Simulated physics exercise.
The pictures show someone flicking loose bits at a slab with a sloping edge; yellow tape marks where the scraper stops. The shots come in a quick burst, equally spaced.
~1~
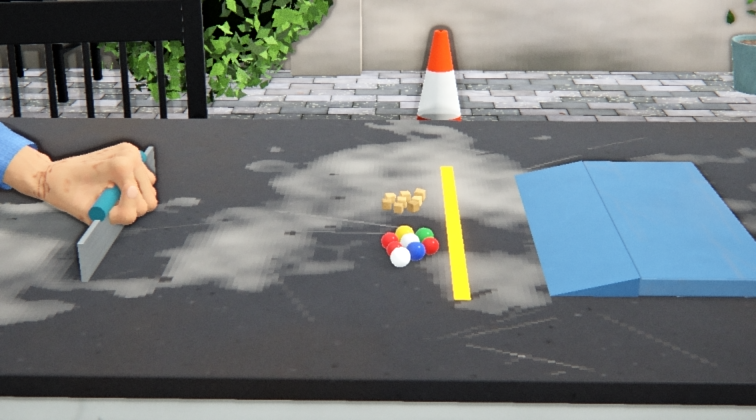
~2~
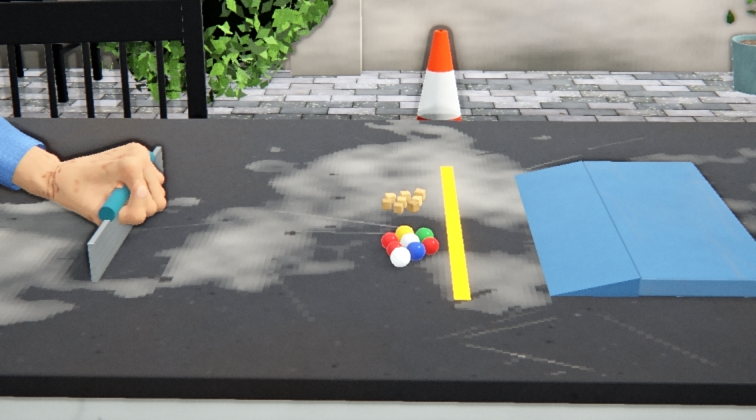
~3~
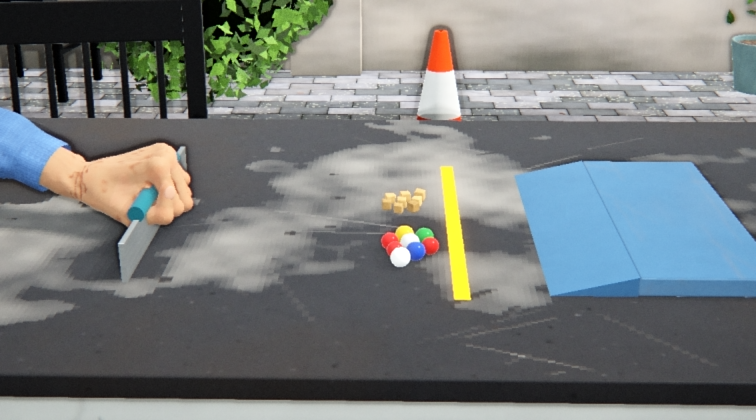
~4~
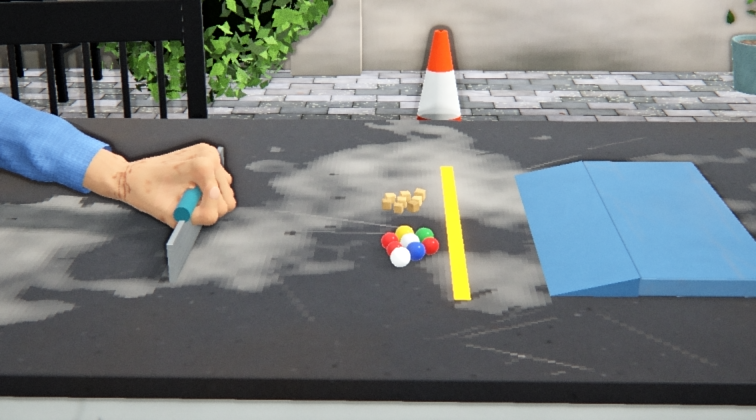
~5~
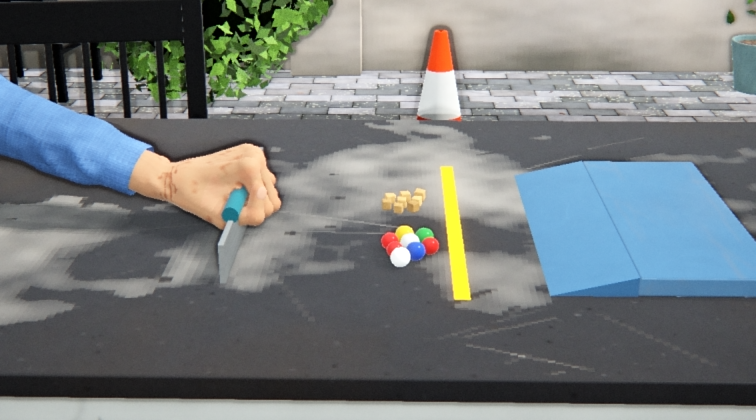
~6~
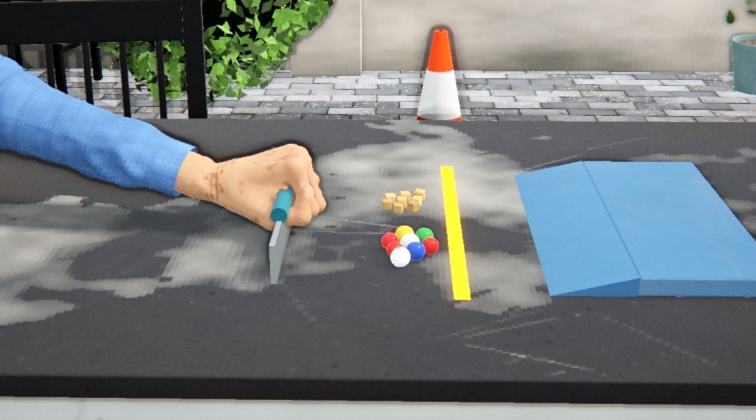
The video shows a hand in a blue sleeve sliding an upright scraper rightward across a dark tabletop toward small wooden cubes and colourful marbles, which stay still beside a yellow tape line and a blue ramp.
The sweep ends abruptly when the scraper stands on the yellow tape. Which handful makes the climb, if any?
Looking at the front handful, it climbs at least partly; the back handful stops under the top.
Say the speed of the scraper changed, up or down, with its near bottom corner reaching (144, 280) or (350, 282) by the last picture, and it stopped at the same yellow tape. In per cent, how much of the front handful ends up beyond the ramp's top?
Try 1: Around 0 percent; try 2: Around 100 percent.
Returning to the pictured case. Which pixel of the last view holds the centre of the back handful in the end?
I'd say somewhere about (521, 200).
Then, 0.13 s later than the last frame, scraper still moving, near (389, 191); front handful every one short of the ramp; back handful every one short of the ramp.
Then, 0.28 s later than the last frame, scraper stopped at the yellow tape; front handful roughly a third on the ramp, roughly two thirds short of the ramp; back handful every one short of the ramp.
Then, 0.56 s later than the last frame, scraper stopped at the yellow tape; front handful every one past the top; back handful roughly a third on the ramp, roughly two thirds short of the ramp.
When it is over, scraper stopped at the yellow tape; front handful every one past the top; back handful not one past the top, roughly a third on the ramp, roughly two thirds short of the ramp.
